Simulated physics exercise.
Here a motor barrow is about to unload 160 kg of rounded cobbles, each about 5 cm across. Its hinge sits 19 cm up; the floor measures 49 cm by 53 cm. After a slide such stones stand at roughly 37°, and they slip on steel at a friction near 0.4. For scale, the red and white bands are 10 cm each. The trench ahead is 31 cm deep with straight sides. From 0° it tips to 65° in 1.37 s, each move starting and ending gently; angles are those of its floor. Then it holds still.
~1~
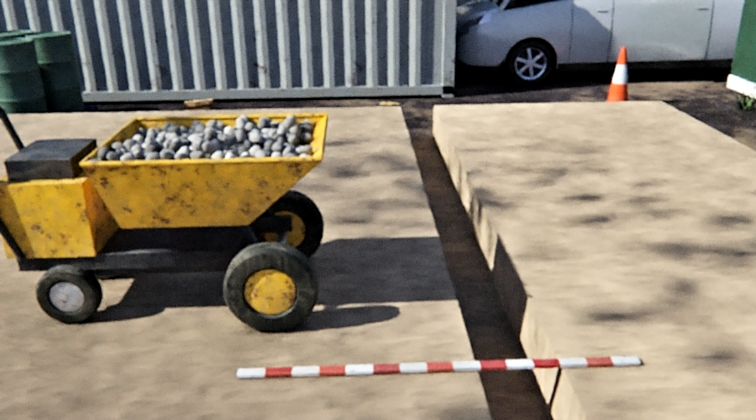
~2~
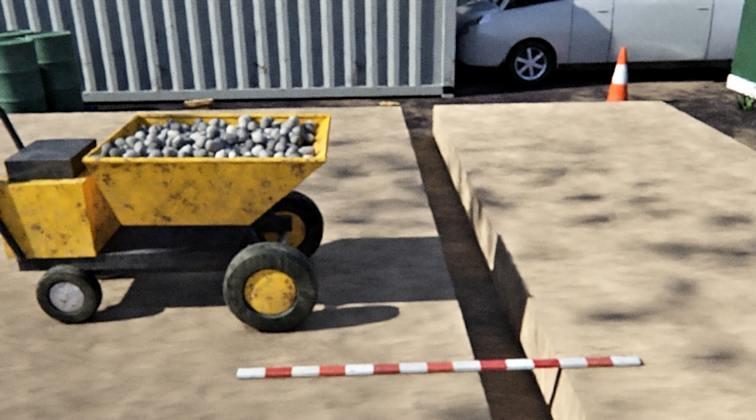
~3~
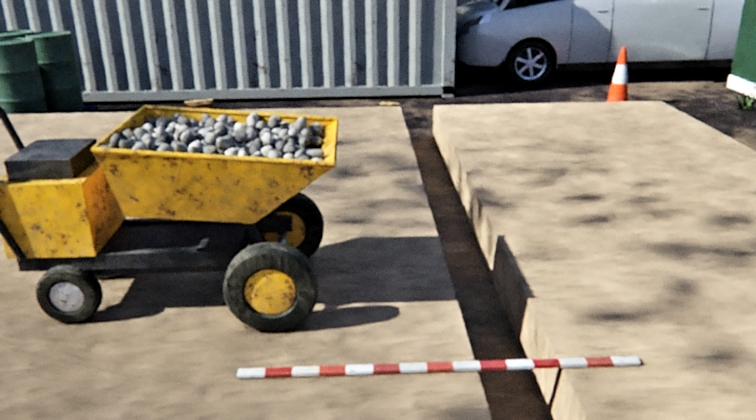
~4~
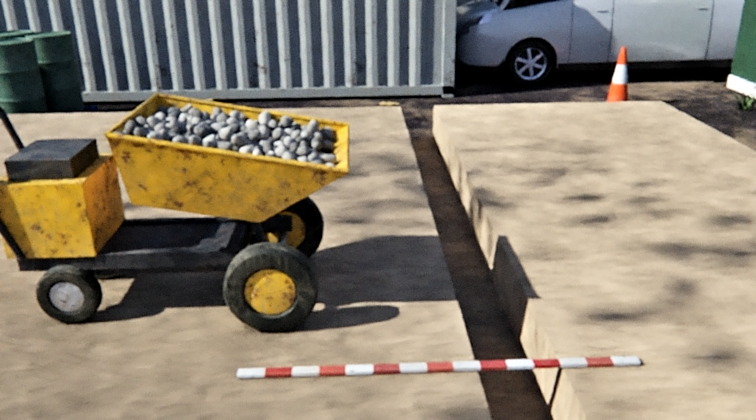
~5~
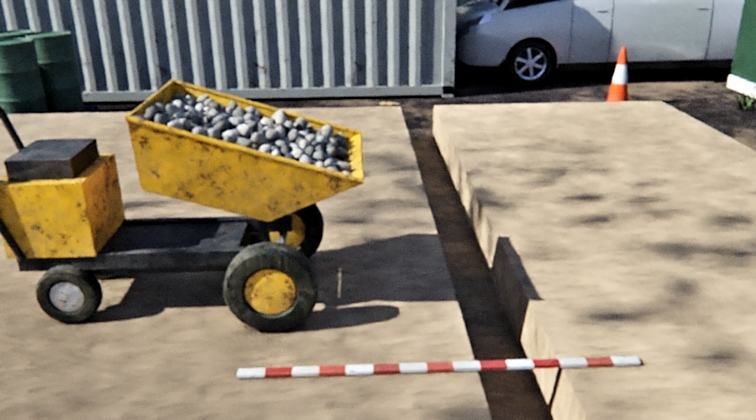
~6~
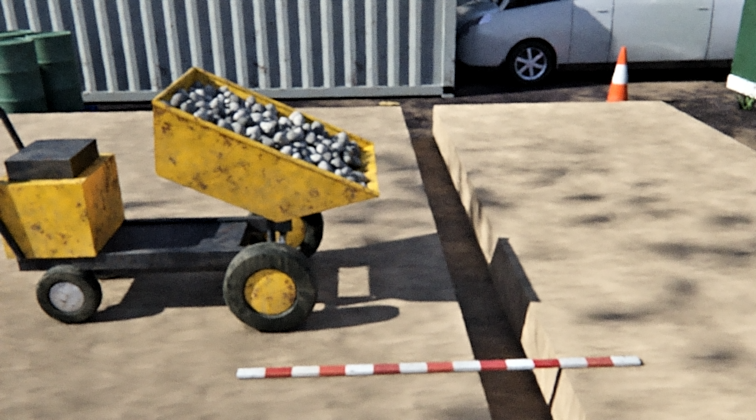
At first, a small yellow motor barrow loaded with rounded grey stones stands left of a narrow trench, its skip level. Then the skip's left end rises slowly and its right lip swings outward and down, the slant steepening while the wheels stay put and the stones remain heaped inside.
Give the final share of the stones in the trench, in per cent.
Close to 86 in a hundred.
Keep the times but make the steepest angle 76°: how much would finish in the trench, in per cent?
Then about 70 per cent.
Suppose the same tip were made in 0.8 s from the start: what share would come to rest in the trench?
Then about 90 per cent.
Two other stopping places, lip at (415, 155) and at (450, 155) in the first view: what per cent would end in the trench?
First some 45, then 20 per cent.
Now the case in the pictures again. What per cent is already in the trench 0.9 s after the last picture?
Some 35 per cent.
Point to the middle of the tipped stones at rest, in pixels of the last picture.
Their middle is at about (481, 321).
Then, 0.4 s after the last picture the floor is at 55°, 99 % in the skip, 1 % short of the trench; the foremost stones are at (417, 226).
Then, 0.9 s after the last picture the floor is at 65°, 48 % in the skip, 16 % short of the trench, 36 % in the trench; the foremost stones are at (518, 334).
Then, 1.2 s after the last picture the floor is at 65°, 17 % in the skip, 17 % short of the trench, 67 % in the trench; the foremost stones are at (511, 314).
Then, 3.2 s after the last picture the floor is at 65°, 0 % in the skip, 14 % short of the trench, 86 % in the trench; the foremost stones are at (511, 311).
